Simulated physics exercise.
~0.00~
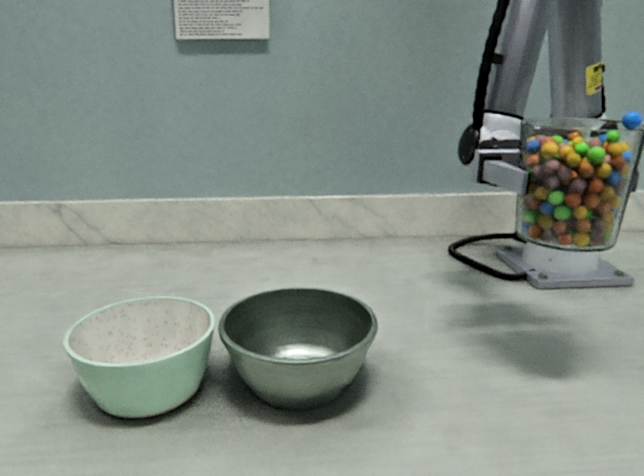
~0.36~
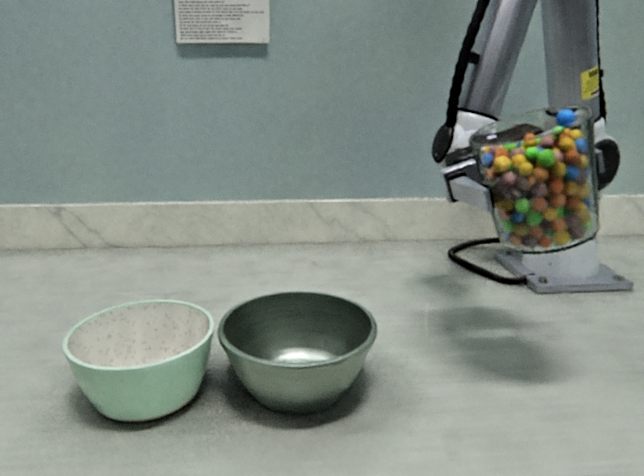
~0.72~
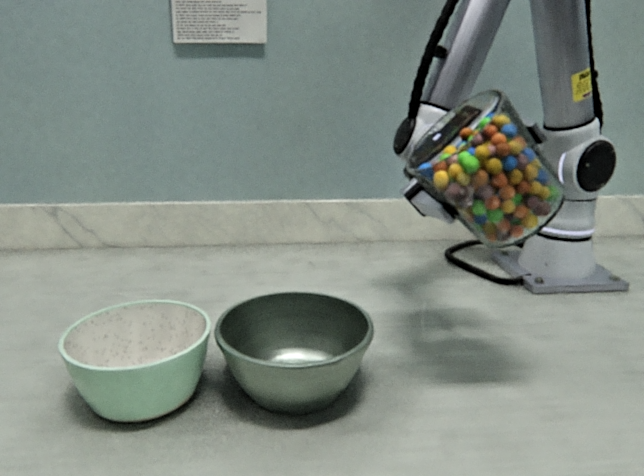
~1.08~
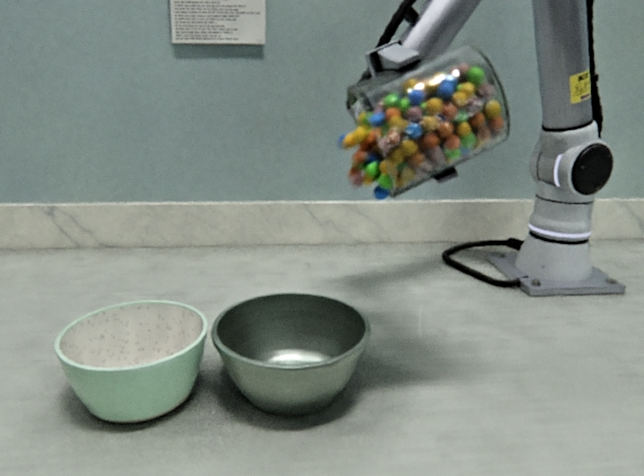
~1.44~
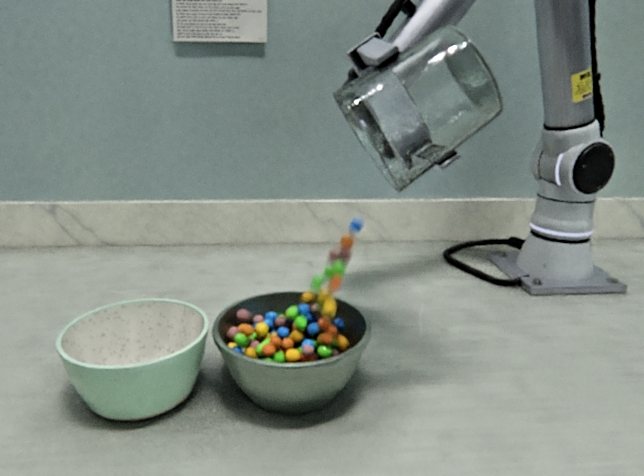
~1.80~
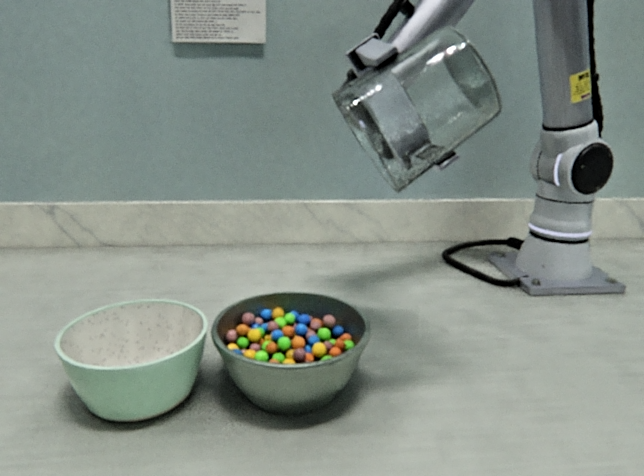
On a grey table top, a robot arm tips colourful balls from a clear cup into the right bowl.
